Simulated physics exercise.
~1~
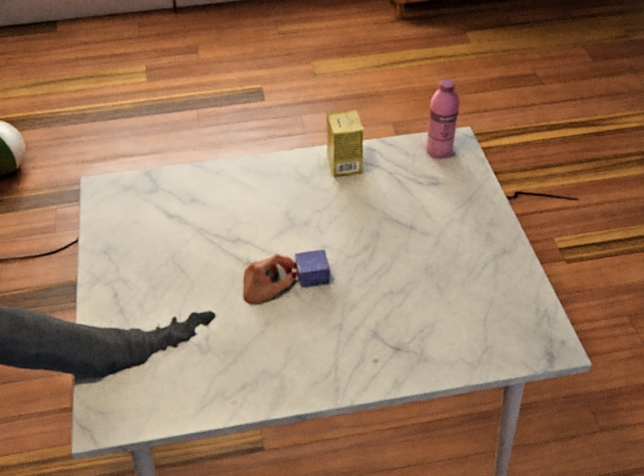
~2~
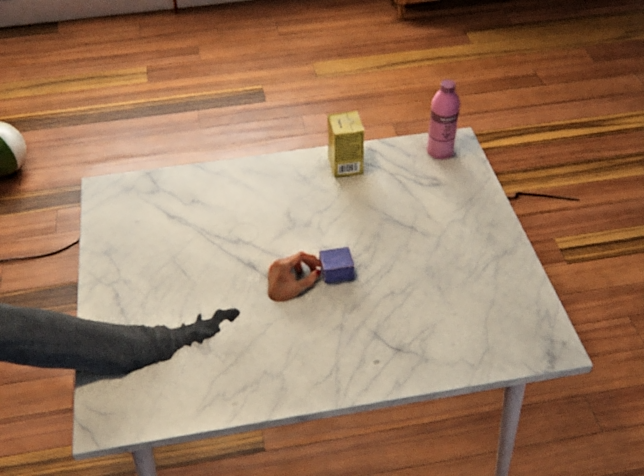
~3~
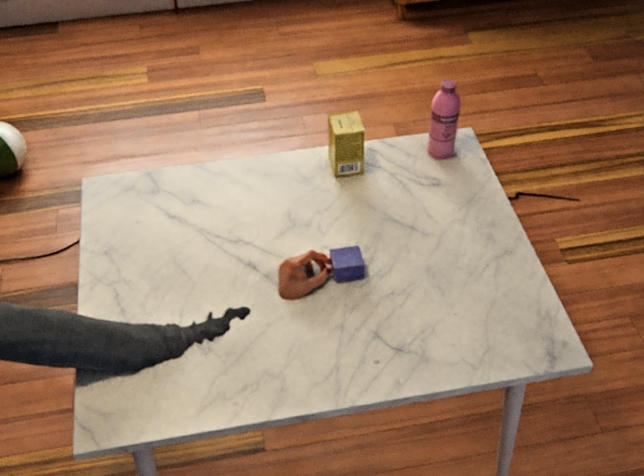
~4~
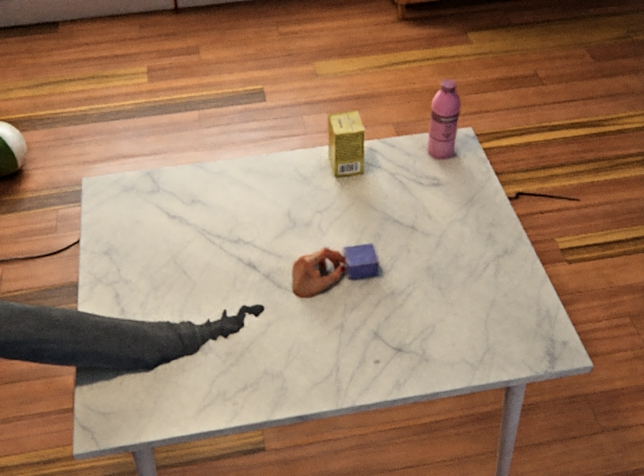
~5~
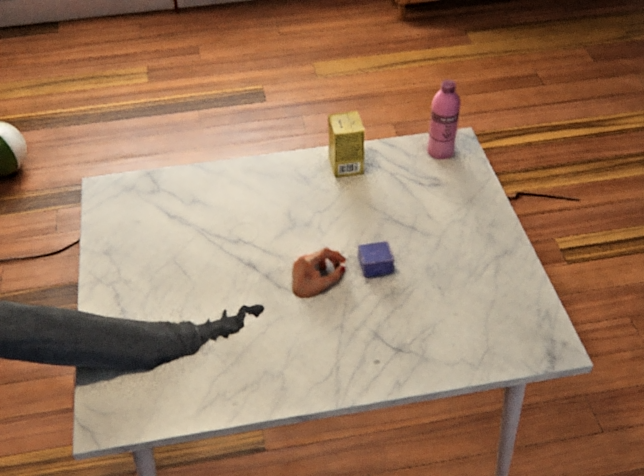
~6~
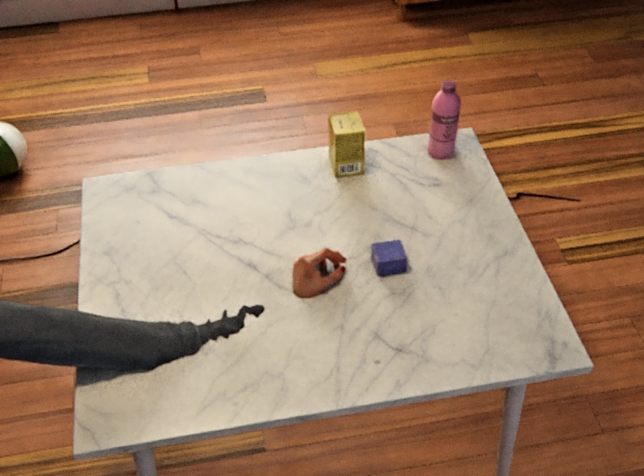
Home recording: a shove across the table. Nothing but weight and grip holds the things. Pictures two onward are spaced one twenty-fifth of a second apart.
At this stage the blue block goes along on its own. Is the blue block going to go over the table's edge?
No, it stays on the table.
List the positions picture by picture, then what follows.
The first picture shows under the hand; blue block (312, 267).
The second picture shows under the hand; blue block (336, 265).
The third picture shows under the hand; blue block (347, 263).
The fourth picture shows blue block (361, 261).
The fifth picture shows blue block (375, 259) slid a little.
The sixth picture shows blue block (389, 257) slid about its own width.
Then, 0.10 s after the last picture, blue block slid well along near (413, 253).
Then, 0.20 s after the last picture, blue block slid well along near (427, 252).
Then, 0.30 s after the last picture, blue block slid well along near (429, 251).
At rest, moved from the start, blue block. Seen from the same camera at the end, blue block near (429, 251).
